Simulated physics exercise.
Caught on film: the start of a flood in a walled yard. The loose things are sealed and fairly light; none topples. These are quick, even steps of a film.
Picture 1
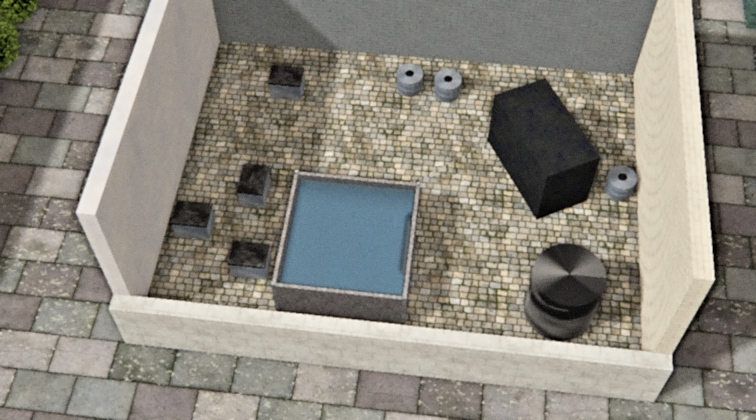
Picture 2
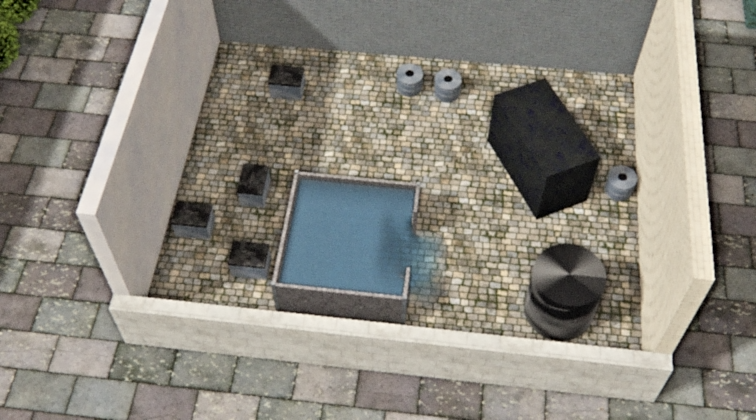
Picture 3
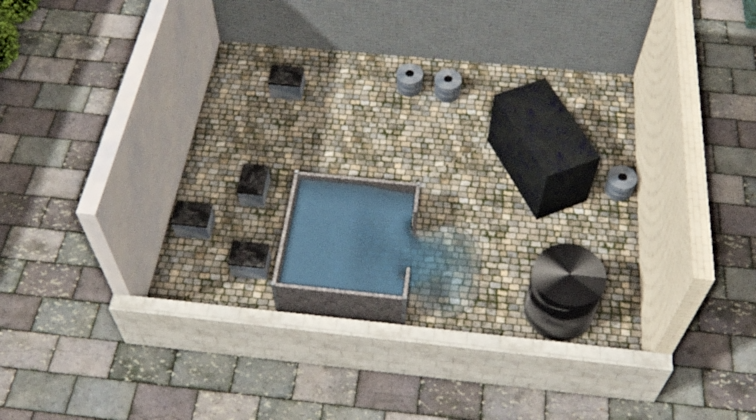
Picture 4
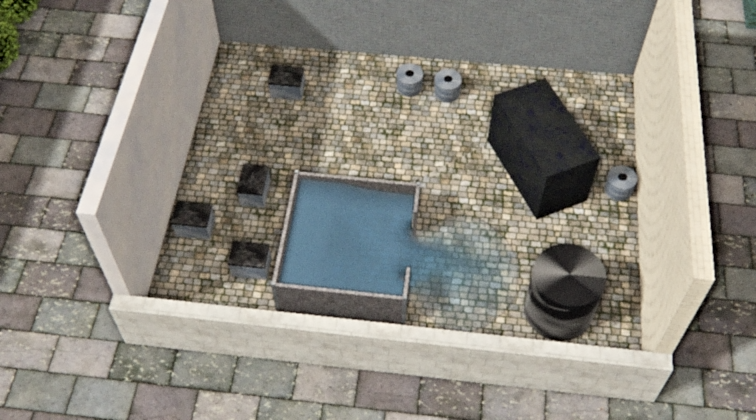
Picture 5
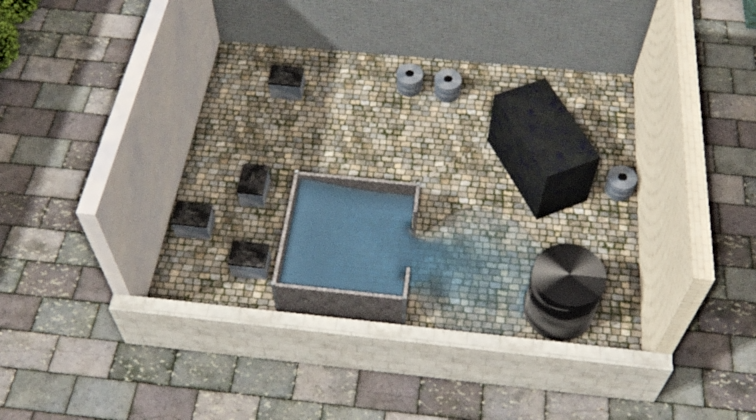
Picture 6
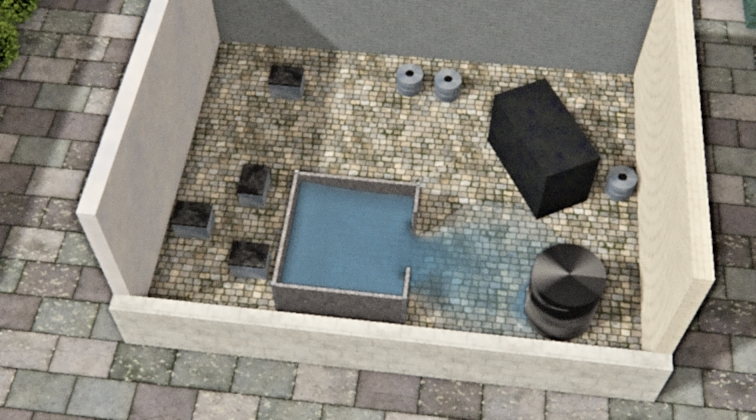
Blue water pours from a gap in the square pool's right side and spreads rightward.
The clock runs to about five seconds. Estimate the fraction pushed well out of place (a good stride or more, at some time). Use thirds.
That comes to under a third.
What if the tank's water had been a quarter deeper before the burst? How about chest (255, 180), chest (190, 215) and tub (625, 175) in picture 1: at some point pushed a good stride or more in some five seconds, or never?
In that order: Never so far, no, swept aside.
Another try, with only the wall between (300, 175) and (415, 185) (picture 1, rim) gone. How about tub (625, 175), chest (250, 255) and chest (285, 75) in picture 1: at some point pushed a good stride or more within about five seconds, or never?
One after the other: Shifted that much, under that, yes.
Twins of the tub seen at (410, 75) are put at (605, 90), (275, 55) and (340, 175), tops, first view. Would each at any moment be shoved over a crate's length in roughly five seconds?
In turn: Moved that far, short of that, short of that.
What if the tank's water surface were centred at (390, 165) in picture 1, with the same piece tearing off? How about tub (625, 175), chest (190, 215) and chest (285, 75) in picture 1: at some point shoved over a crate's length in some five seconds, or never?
As listed: Shifted that much, under that, never so far.
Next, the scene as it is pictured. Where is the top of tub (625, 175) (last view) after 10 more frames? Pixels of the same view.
At about (582, 146).
A moment on, 0 of 7 are well off their spots; 0 afloat.
Next, 1 of 7 are well off their spots; 0 afloat.
Later, 1 of 7 are well off their spots; 0 afloat.
In the end, 1 of 7 are well off their spots, and 1 have been at some point; 0 afloat.
